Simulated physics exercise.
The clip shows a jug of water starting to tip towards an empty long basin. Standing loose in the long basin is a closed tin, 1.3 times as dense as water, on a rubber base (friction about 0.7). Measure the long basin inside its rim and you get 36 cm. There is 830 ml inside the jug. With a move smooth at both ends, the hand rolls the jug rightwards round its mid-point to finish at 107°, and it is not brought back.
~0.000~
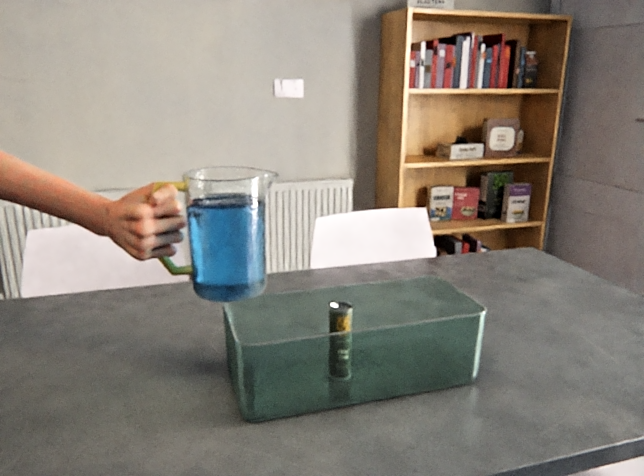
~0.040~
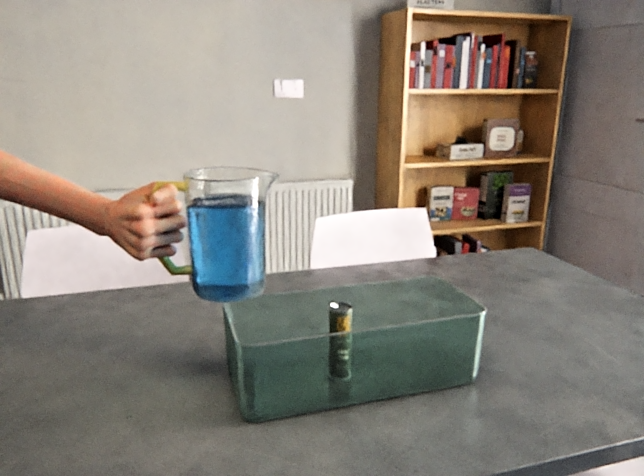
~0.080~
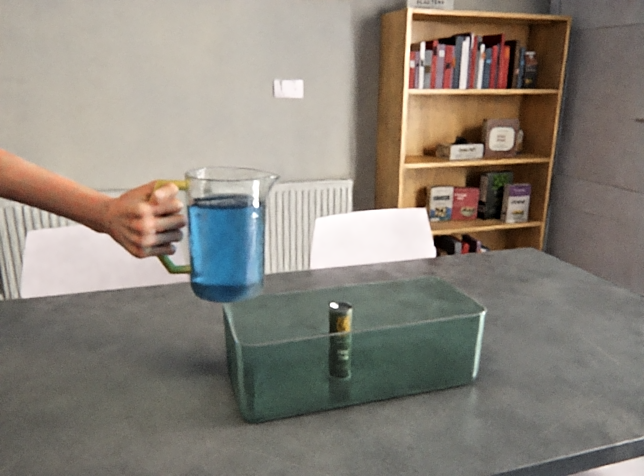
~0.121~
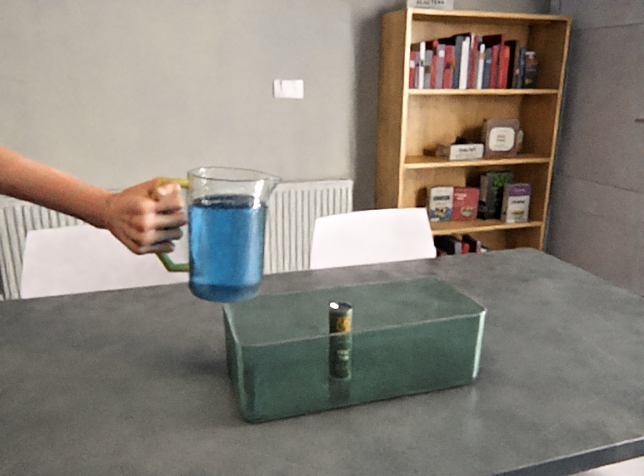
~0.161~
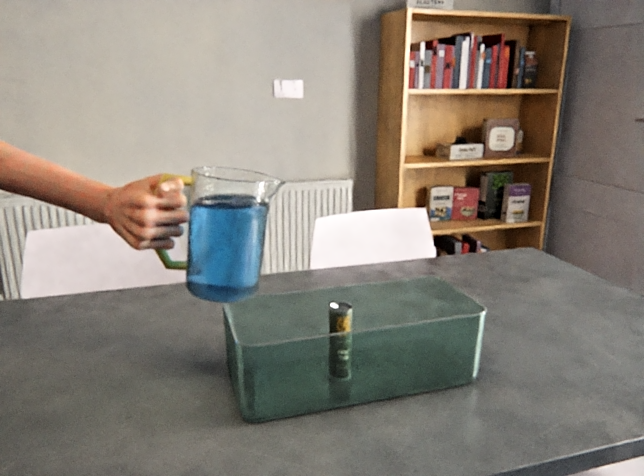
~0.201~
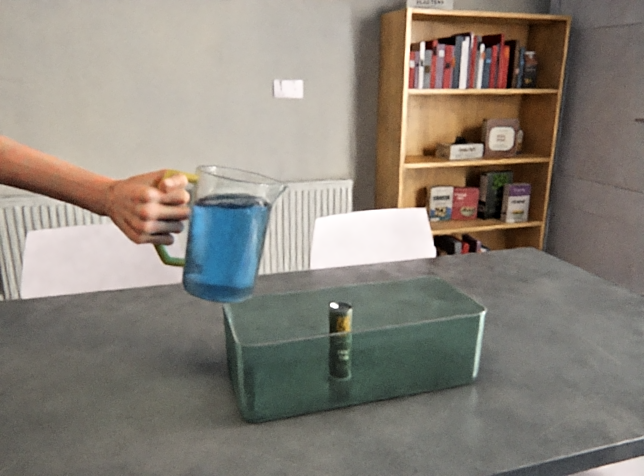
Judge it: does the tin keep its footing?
No, it tips over.
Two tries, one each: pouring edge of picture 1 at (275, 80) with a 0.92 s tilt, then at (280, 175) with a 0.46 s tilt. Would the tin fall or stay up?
Run one: It does not tip. Run two: It tumbles.
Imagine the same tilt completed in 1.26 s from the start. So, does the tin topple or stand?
Result: Tin tipped over.
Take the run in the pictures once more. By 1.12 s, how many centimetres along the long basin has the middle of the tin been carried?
The tin has gone some 8 cm.
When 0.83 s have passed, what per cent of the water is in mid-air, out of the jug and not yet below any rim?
About 18 % of the total.
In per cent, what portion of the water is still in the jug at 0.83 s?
Around 40 in a hundred.
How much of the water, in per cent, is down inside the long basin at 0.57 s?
About 0 per cent.
Then, 0.57 s in, the tilt is 73° and 89 per cent is still to pour; the tin stands where it began.
Then, 0.83 s in, the tilt is 105° and 40 per cent is still to pour; the tin stands where it began.
Then, 1.12 s in, the tilt is 107° and 5 per cent is still to pour; the tin lies on its side.
Then, 1.42 s in, the tilt is 107° and 0 per cent is still to pour; the tin lies on its side.
Finally, the tin lies on its side.
